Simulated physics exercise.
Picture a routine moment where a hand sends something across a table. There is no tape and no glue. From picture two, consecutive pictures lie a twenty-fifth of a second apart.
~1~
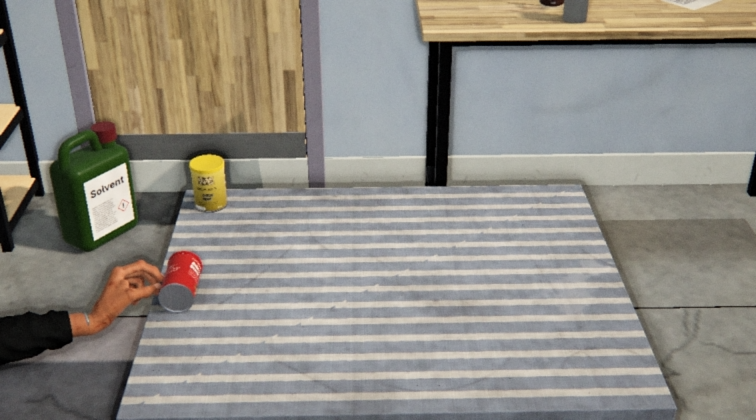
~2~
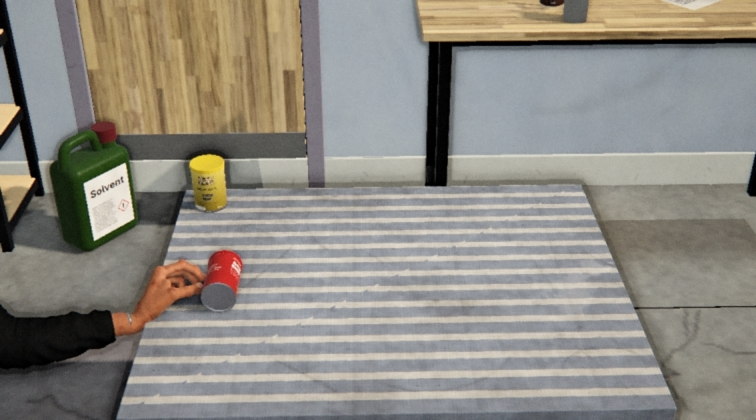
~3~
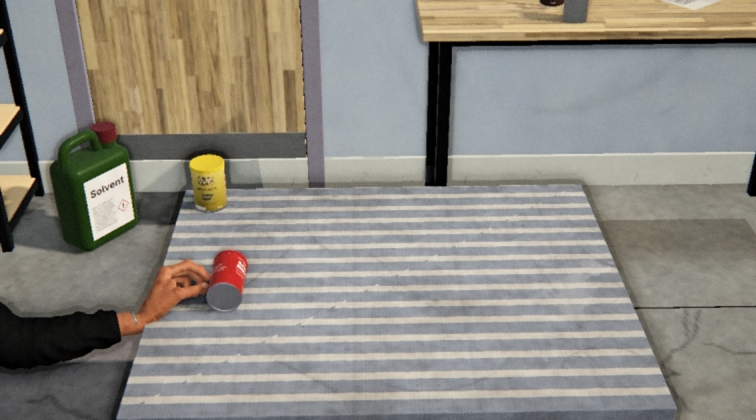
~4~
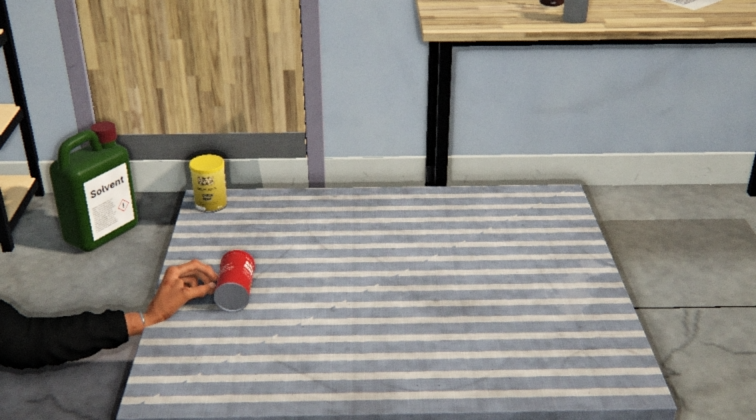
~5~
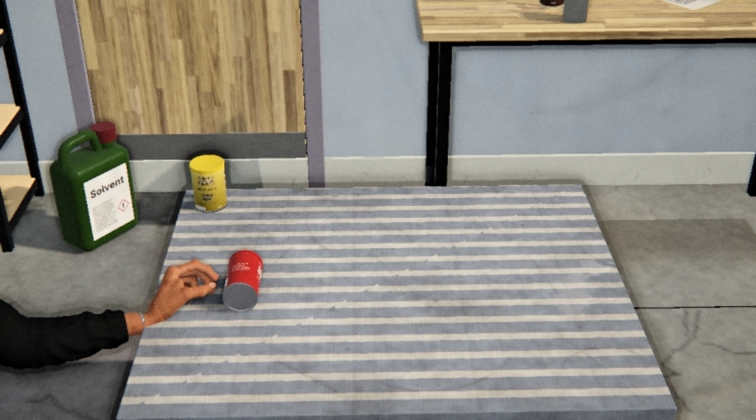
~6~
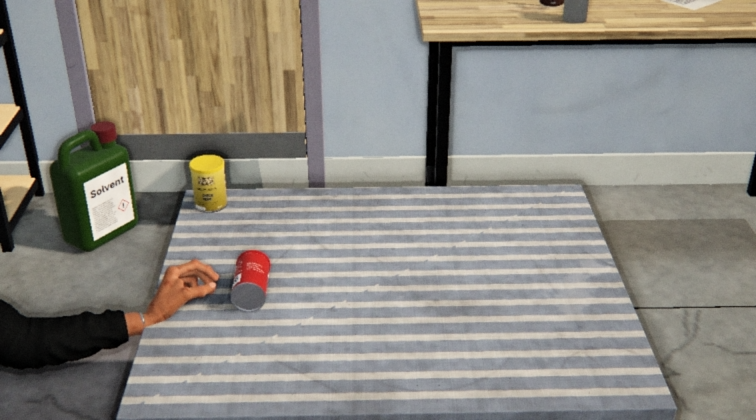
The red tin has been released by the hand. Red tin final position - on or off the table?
Lingers on top.
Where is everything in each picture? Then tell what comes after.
In the first frame, under the hand; red tin (181, 282).
In the second frame, under the hand; red tin (222, 281).
In the third frame, under the hand; red tin (227, 281).
In the fourth frame, red tin (235, 281).
In the fifth frame, red tin (243, 281) shifted a little.
In the sixth frame, red tin (251, 281) shifted a little.
Then, 0.10 s on from there, red tin shifted about its own width near (269, 280).
Then, 0.30 s on from there, red tin shifted well along near (296, 280).
Then, 0.60 s on from there, red tin shifted well along near (317, 280).
In the end, moved from the start, red tin. At the end, from the last picture's camera, red tin near (318, 280).
